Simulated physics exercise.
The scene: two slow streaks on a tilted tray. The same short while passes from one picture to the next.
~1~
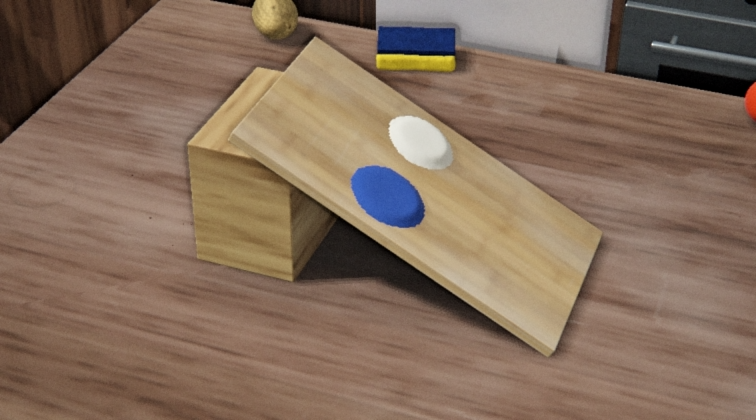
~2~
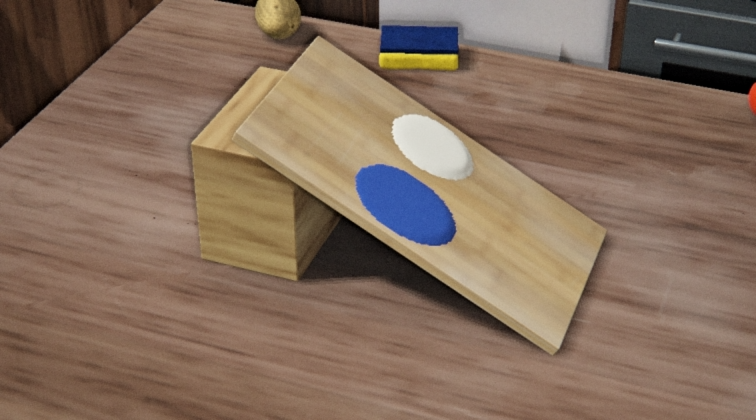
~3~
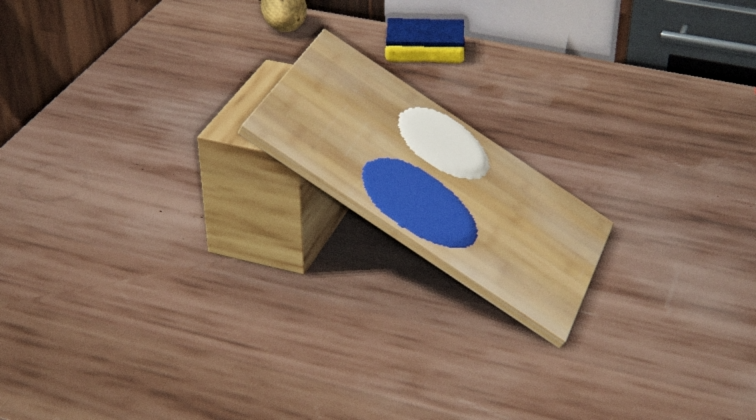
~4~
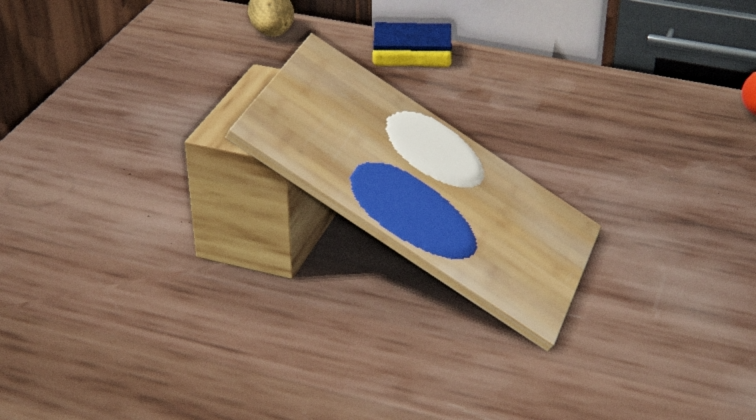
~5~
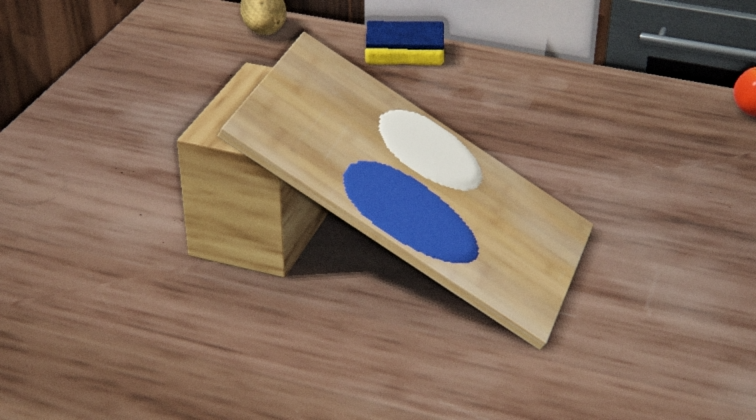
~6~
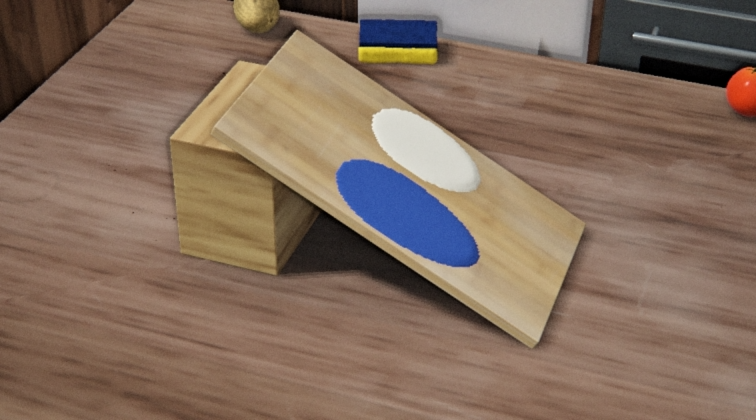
The video shows a patch of blue sauce and a patch of white sauce on a tilted wooden board propped against a block, both spreading slowly down the slope toward the right and stretching into longer ovals.
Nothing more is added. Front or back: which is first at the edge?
It is the nearer one.
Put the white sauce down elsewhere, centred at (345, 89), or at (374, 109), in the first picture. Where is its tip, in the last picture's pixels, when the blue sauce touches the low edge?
One: (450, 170). Two: (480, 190).
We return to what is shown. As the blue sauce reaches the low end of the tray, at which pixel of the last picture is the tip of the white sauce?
Near (523, 213).
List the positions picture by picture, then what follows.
In the first picture, tip of the blue sauce half way down; tip of the white sauce (441, 154) half way down.
In the second picture, tip of the blue sauce (446, 230) half way down; tip of the white sauce half way down.
In the third picture, tip of the blue sauce three quarters of the way down; tip of the white sauce (481, 166) half way down.
In the fourth picture, tip of the blue sauce (468, 245) three quarters of the way down; tip of the white sauce three quarters of the way down.
In the fifth picture, tip of the blue sauce three quarters of the way down; tip of the white sauce (472, 175) three quarters of the way down.
In the sixth picture, tip of the blue sauce (469, 253) three quarters of the way down; tip of the white sauce three quarters of the way down.
Shortly, the blue sauce is close to the edge; the white sauce is three quarters of the way down.
At the finish, the blue sauce is at the low edge; the white sauce is three quarters of the way down.
